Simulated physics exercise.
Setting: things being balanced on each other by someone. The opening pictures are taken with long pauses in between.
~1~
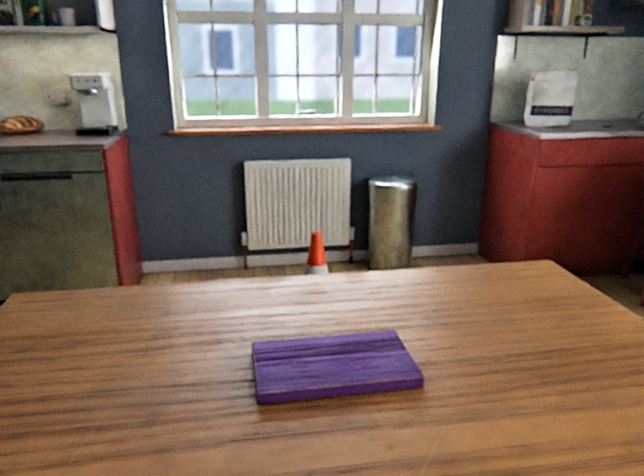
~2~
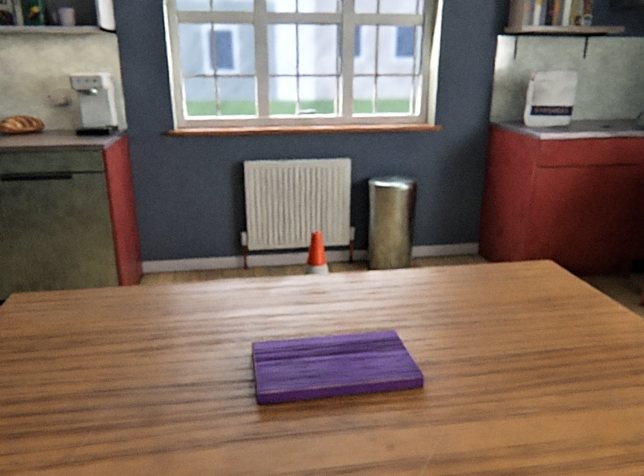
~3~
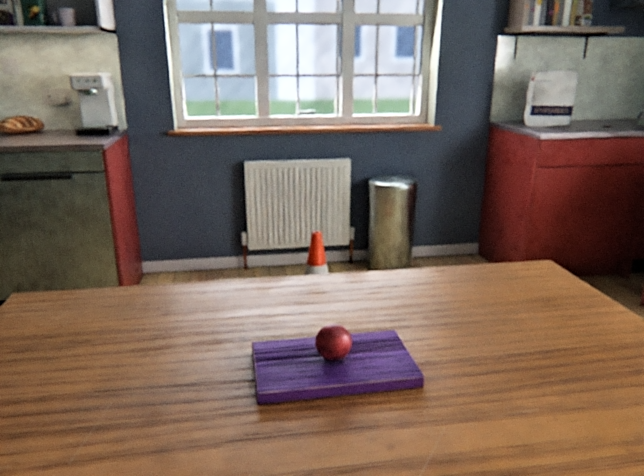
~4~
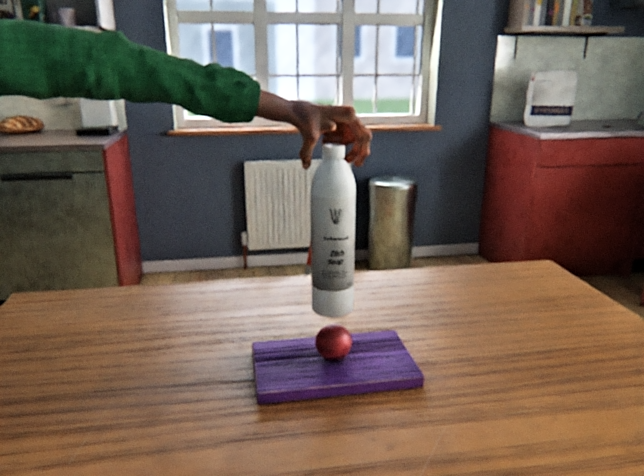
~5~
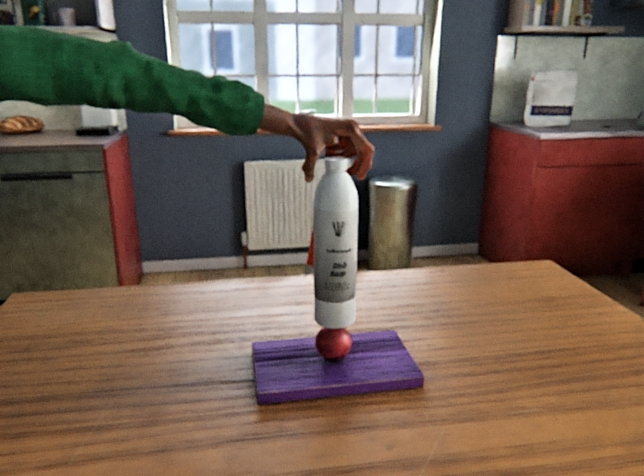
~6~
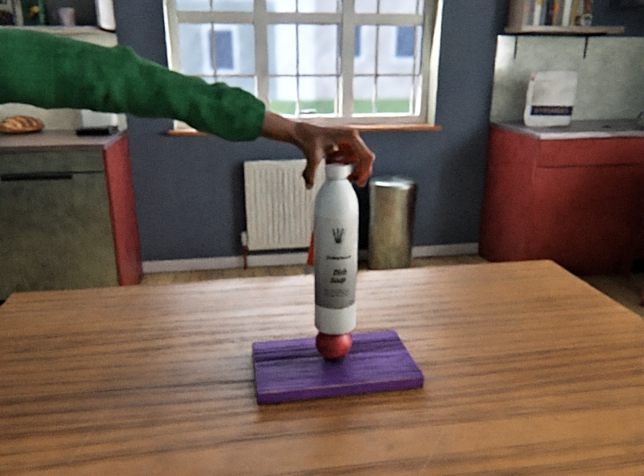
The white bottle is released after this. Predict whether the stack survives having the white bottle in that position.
My guess: It won't stay upright.
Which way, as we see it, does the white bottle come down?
Off rightwards in the picture.
Then, 0.70 s on from there, white bottle turned 33° from how it was put near (378, 257).
Then, 0.80 s on from there, white bottle now fallen.
Then, 0.90 s on from there, things are still on the move.
Then, 1.20 s on from there, nothing new.
In the end, fallen, white bottle; the other 2 unmoved. At the end, from the last picture's camera, white bottle near (454, 334). The pile gives way.
